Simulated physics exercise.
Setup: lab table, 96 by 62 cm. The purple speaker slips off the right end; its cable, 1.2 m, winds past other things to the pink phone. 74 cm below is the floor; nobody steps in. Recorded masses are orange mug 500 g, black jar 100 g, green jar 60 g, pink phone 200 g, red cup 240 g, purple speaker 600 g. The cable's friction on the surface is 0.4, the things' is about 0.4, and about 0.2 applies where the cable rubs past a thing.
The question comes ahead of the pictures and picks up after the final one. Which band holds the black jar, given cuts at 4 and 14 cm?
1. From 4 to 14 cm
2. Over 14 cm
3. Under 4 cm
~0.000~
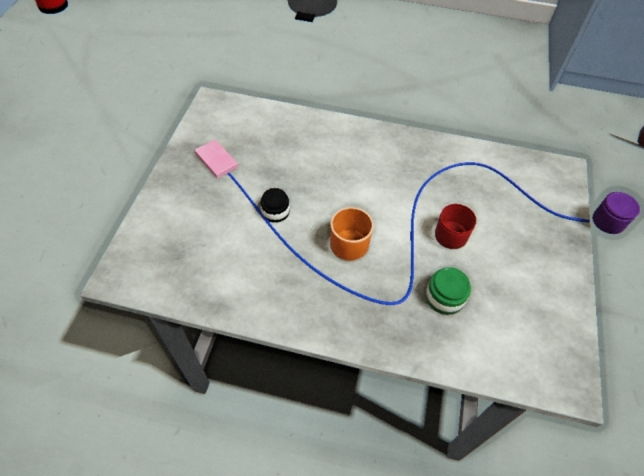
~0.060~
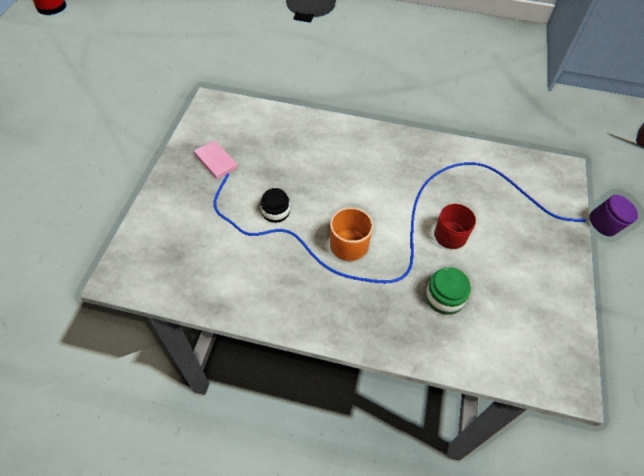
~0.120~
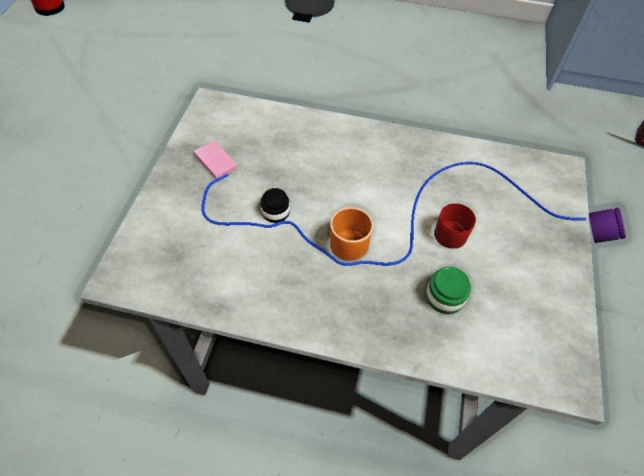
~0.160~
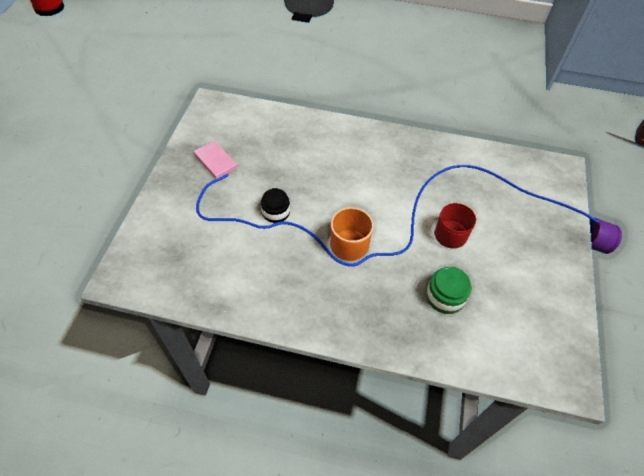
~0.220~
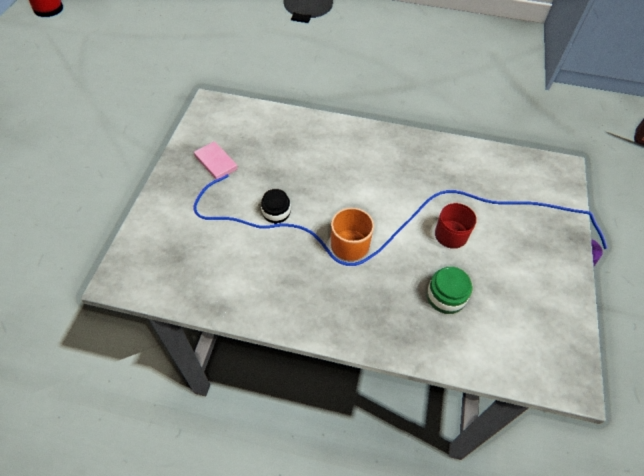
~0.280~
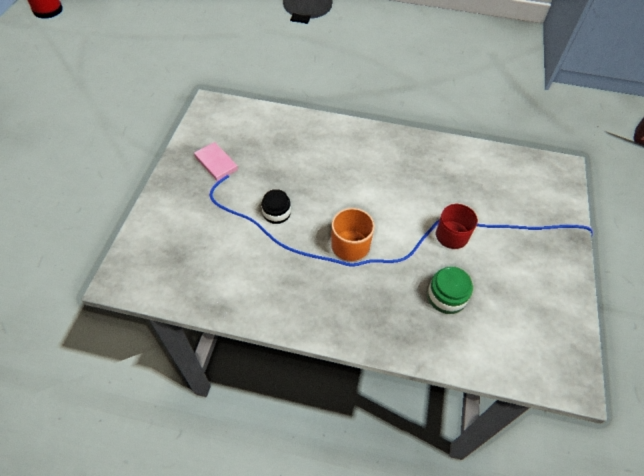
From 4 to 14 cm (1).
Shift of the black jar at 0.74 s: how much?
Approx. shift - black jar 6 cm.
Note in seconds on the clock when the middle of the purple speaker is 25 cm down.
Near 0.30 seconds.
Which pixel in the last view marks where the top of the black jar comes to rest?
The top ends up close to (301, 184) in the last picture.
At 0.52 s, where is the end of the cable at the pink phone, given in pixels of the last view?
Roughly at pixel (283, 219).
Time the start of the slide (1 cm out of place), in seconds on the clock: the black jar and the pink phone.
Approx. times - black jar: 0.38 s, pink phone: 0.38 s.
By 0.5 s, the cable's tail end at (283, 219); black jar 6 cm off its start, pink phone 17 cm off its start, red cup 8 cm off its start.
By 0.7 s, the cable's tail end at (341, 251); black jar 7 cm off its start, pink phone 32 cm off its start, red cup 9 cm off its start.
By 1.0 s, the cable's tail end at (348, 255); black jar 7 cm off its start at (301, 184), pink phone 34 cm off its start at (323, 248), red cup 9 cm off its start at (486, 252).
By 1.2 s, the cable's tail end at (348, 255); black jar 7 cm off its start, pink phone 34 cm off its start, red cup 9 cm off its start.
By 2.4 s, the cable's tail end at (348, 255); black jar 7 cm off its start at (301, 184), pink phone 34 cm off its start at (323, 248), red cup 9 cm off its start at (486, 253), purple speaker over the edge.
